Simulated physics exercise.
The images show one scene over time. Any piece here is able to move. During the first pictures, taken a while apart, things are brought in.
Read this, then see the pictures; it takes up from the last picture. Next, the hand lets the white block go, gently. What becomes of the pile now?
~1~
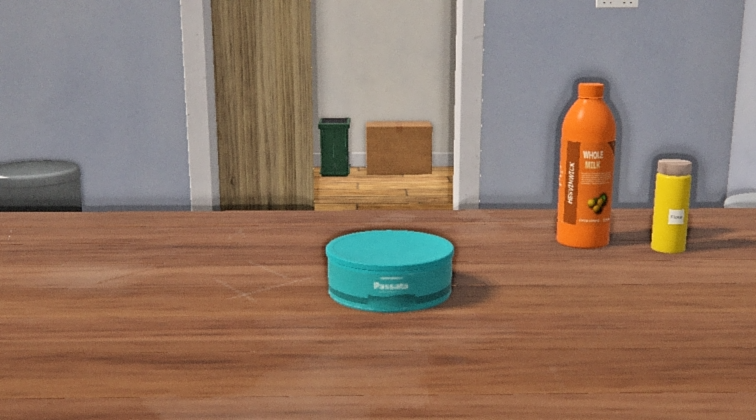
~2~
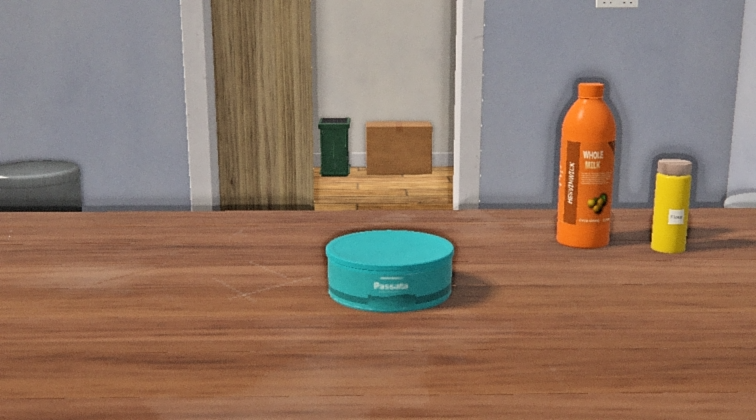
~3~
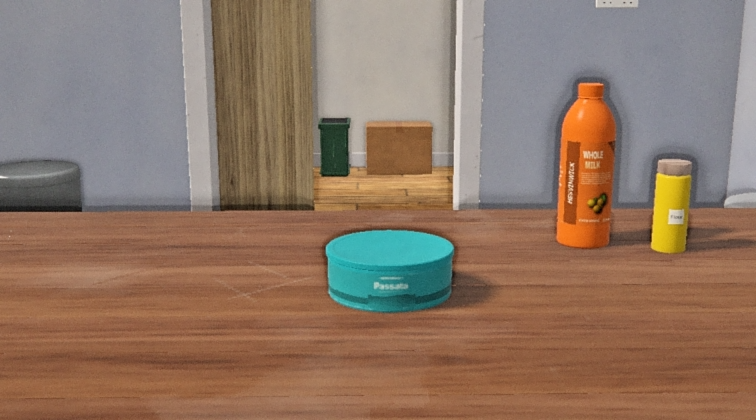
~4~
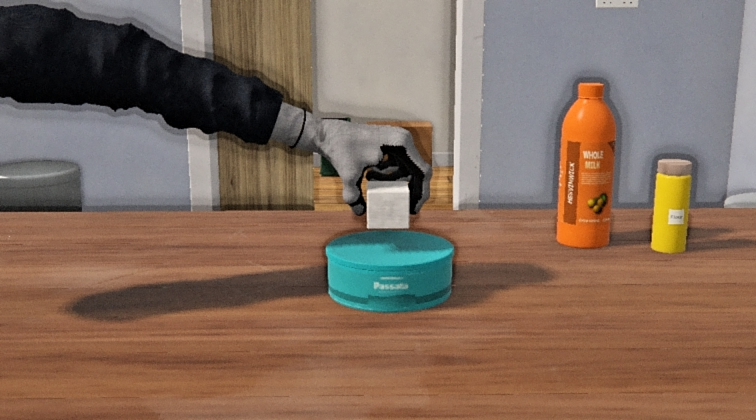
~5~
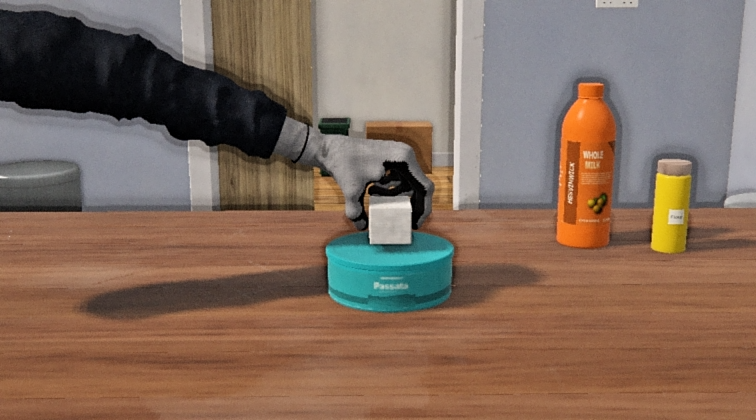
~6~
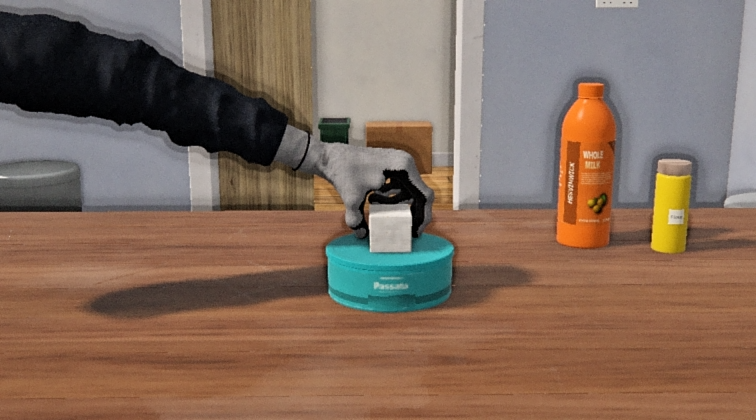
Stays together.
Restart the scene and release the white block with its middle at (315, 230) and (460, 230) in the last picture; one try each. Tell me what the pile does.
Try one: Collapse. Try two: Collapse.
Then, 0.50 s later than the last frame, all is still.
Then, 1.20 s later than the last frame, white block resting near (390, 229).
When it is over, all 4 as before. End places, in pixels of the last picture, white block near (390, 229). The pile holds.
